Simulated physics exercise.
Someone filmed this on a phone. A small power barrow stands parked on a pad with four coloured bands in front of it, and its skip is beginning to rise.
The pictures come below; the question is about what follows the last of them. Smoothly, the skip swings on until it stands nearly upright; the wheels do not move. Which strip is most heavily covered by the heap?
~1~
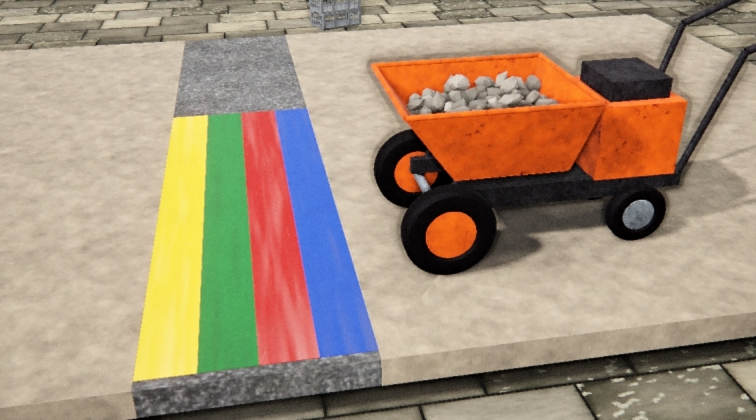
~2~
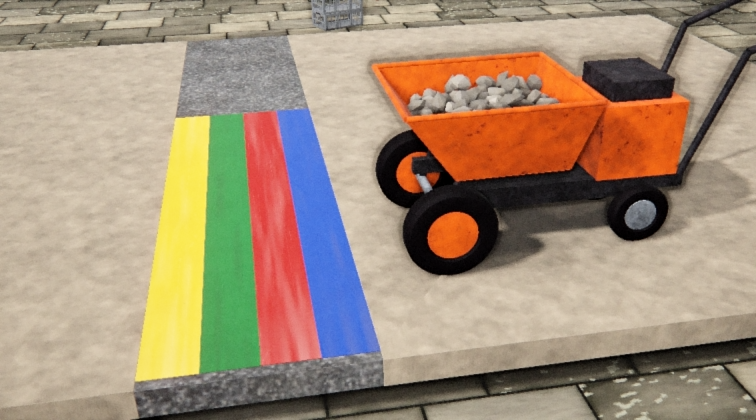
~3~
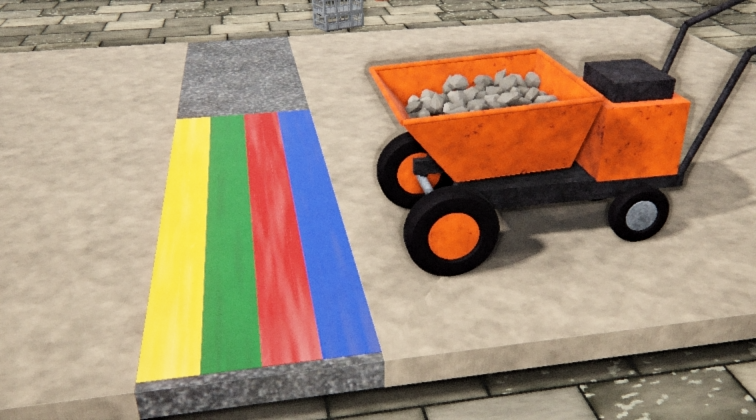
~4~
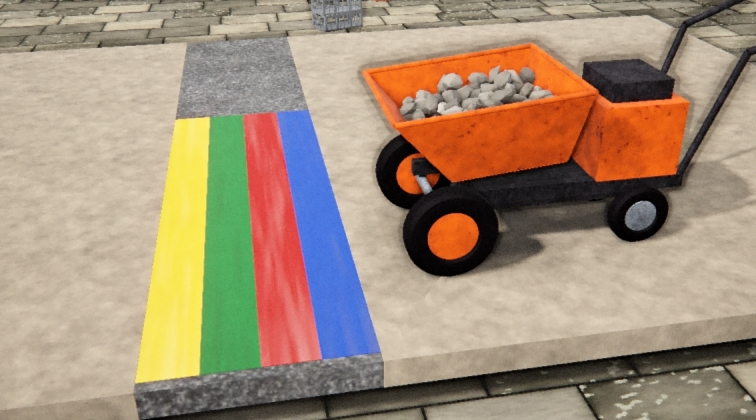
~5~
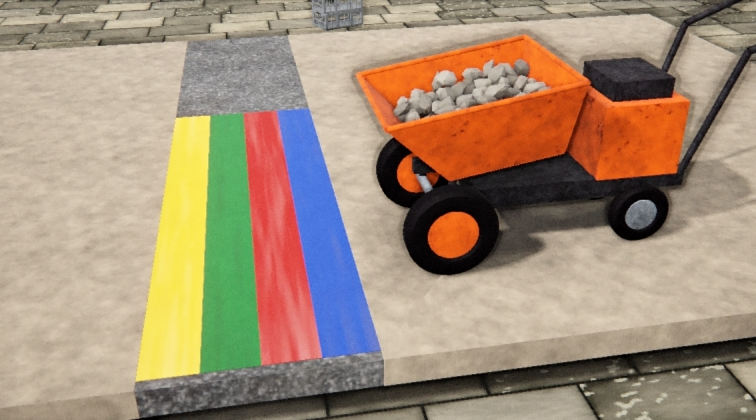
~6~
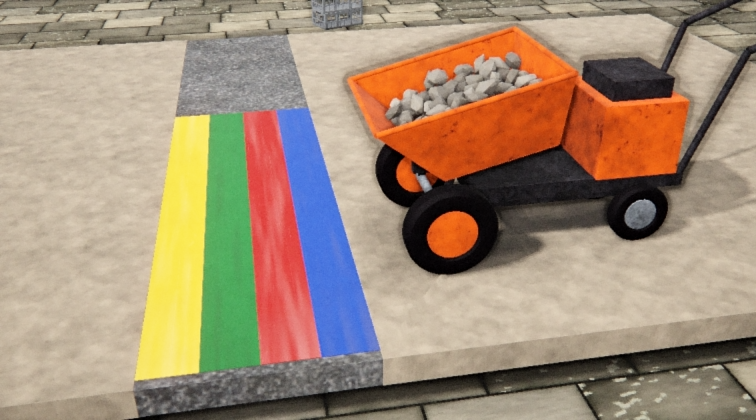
The red strip.
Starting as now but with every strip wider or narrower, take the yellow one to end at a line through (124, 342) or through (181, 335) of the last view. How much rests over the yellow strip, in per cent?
10 and 20 in a hundred.
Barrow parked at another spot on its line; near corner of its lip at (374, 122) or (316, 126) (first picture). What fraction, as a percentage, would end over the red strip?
Roughly 20 per cent first, then roughly 0 per cent.
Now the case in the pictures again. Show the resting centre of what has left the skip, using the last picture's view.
Roughly at (261, 246), give or take.
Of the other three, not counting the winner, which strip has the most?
Second: Green.
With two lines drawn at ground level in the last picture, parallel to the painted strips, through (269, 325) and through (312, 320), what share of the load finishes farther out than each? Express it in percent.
Close to 40 and 60 per cent respectively.
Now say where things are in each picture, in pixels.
Lip of the skip near (406, 119), level; top of the load near (491, 106), broken stones; blue strip near (340, 312); red strip near (284, 319); green strip near (227, 325); yellow strip near (169, 332), in the first frame.
Lip of the skip near (407, 120), level; top of the load near (494, 101), in the second frame.
Lip of the skip near (403, 123), tipped barely; top of the load near (490, 105), in the third frame.
Lip of the skip near (396, 127), tipped barely; top of the load near (485, 103), in the fourth frame.
Lip of the skip near (387, 130), tipped a little; top of the load near (498, 92), in the fifth frame.
Lip of the skip near (377, 136), tipped a little; top of the load near (502, 88); blue strip near (341, 312); red strip near (286, 318); green strip near (229, 325); yellow strip near (171, 332), in the sixth frame.
Shortly afterwards, skip tipped steeply; the whole lot in the skip.
Next, skip tipped right over; the bulk in the skip; only a few over the blue strip; a little over the red strip; only a few over the green strip.
Some moments later, skip tipped right over; near a third in the skip; a little over the blue strip; near a third over the red strip; near a quarter over the green strip; a little over the yellow strip; only a few off the paint.
In the end, skip tipped right over; near a third in the skip; a little over the blue strip; near a third over the red strip; near a quarter over the green strip; a little over the yellow strip; only a few off the paint.
